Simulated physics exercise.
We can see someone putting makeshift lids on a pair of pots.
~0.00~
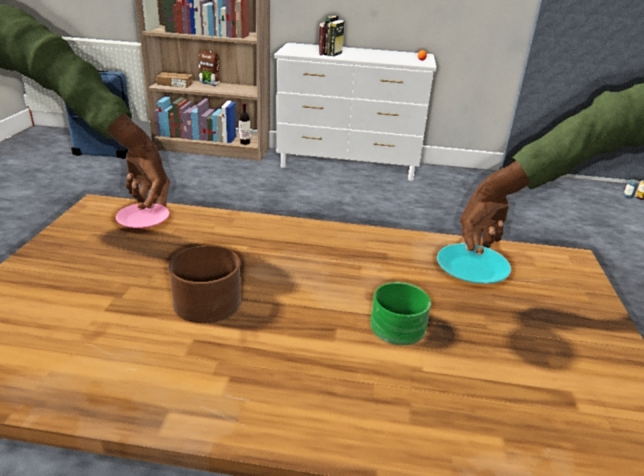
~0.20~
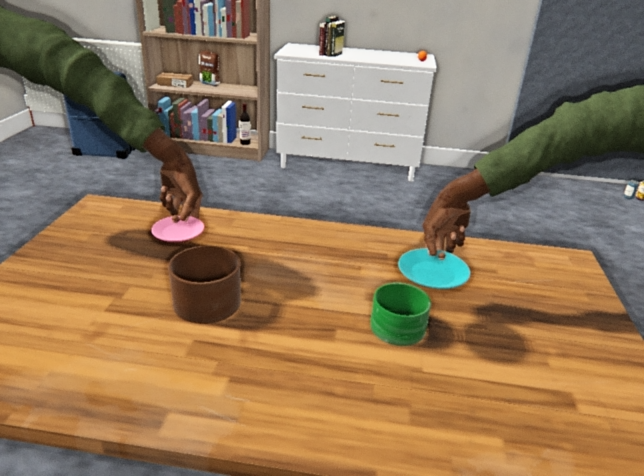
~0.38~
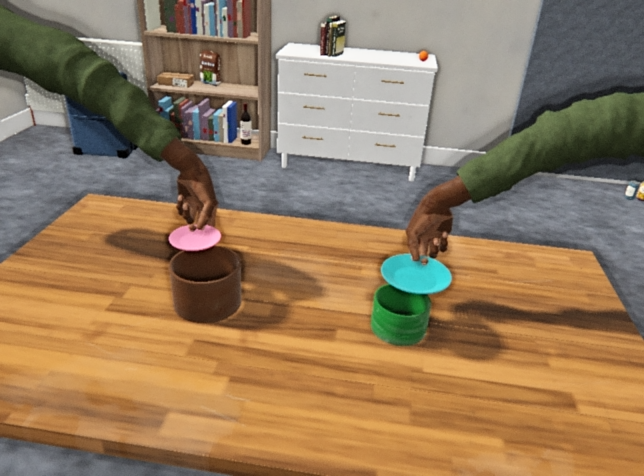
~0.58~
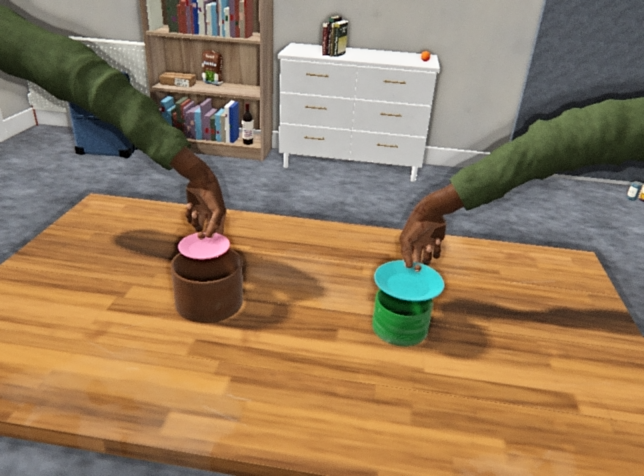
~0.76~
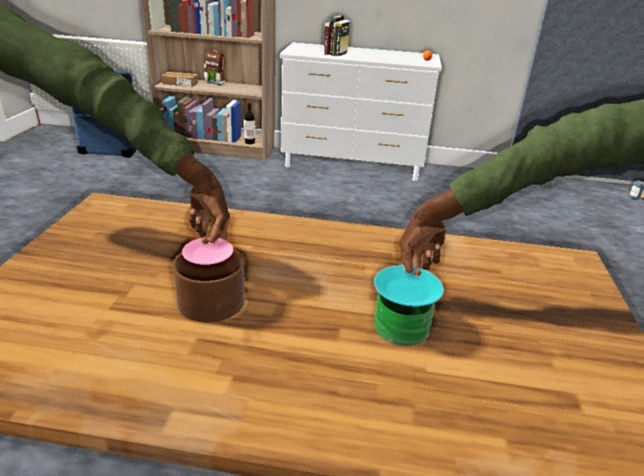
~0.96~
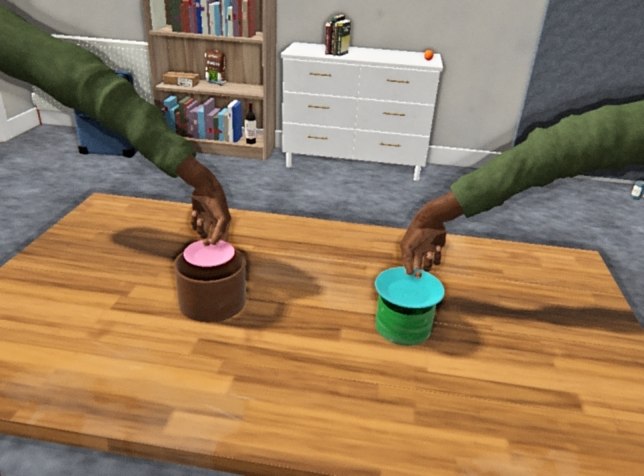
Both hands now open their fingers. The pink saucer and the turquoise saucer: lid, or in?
Pink saucer - in; turquoise saucer - lid.
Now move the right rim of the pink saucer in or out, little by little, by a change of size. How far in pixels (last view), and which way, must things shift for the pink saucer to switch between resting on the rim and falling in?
It takes a move of some 8 pixels to the right.
Around 1.12 s, pink saucer in the air near (212, 284); turquoise saucer sitting on the rim near (408, 295).
Around 1.24 s, pink saucer come down near (212, 293); turquoise saucer sitting on the rim near (408, 295).
Finally (1.9 s), the pink saucer falls in, near (212, 297); the turquoise saucer rests on the rim, near (408, 295).
